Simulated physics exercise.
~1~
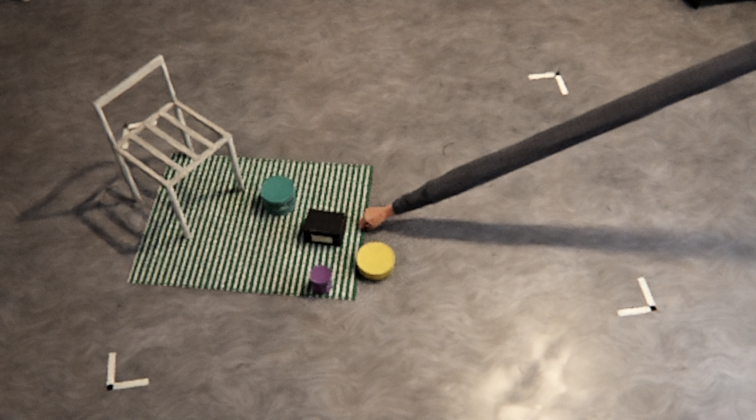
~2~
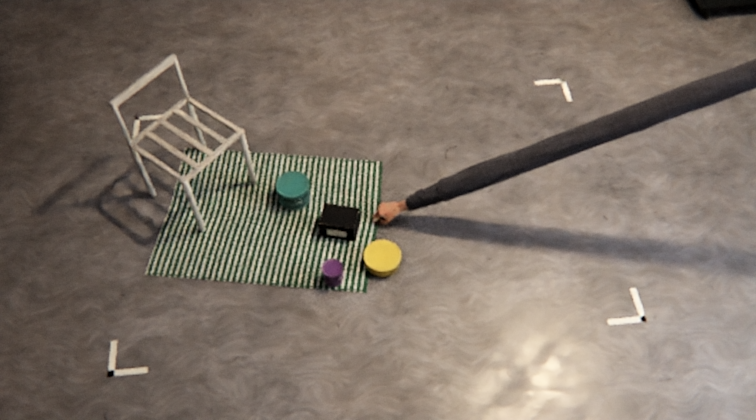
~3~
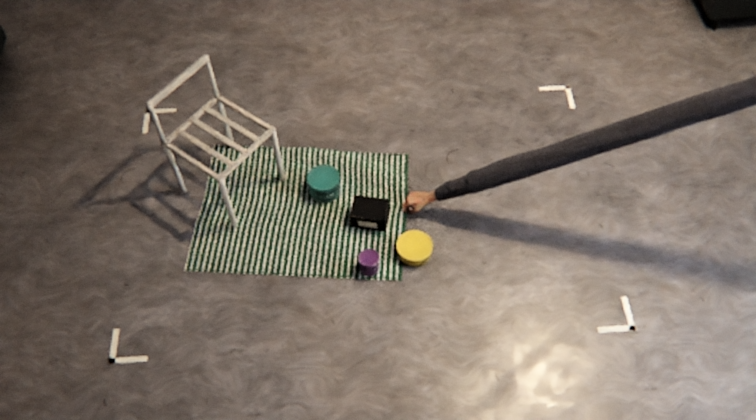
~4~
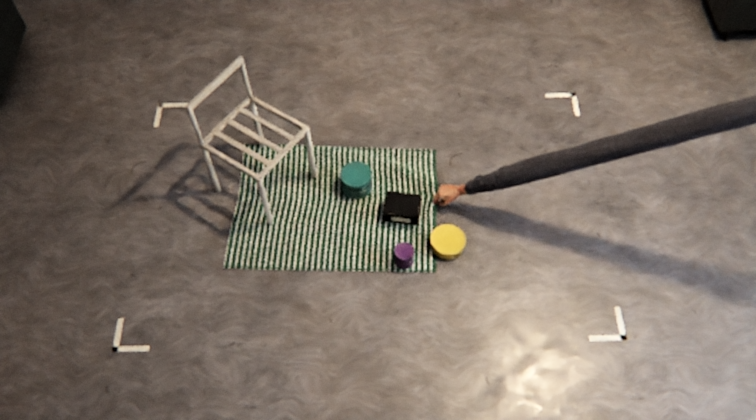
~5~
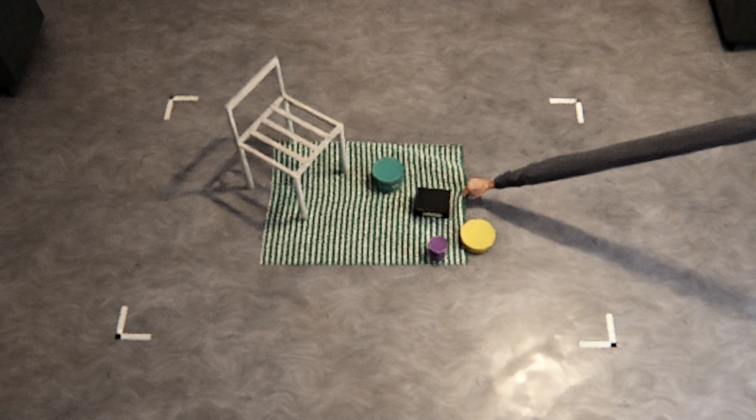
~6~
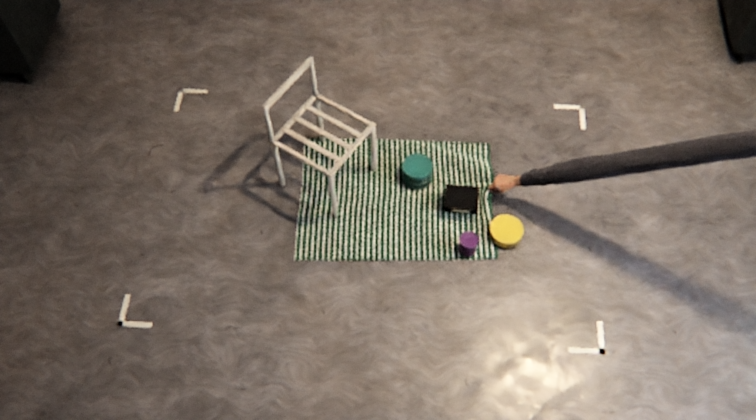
Striped green-and-white cloth sliding right as a hand draws its edge, carrying a white chair, black box, bins and yellow bucket along.
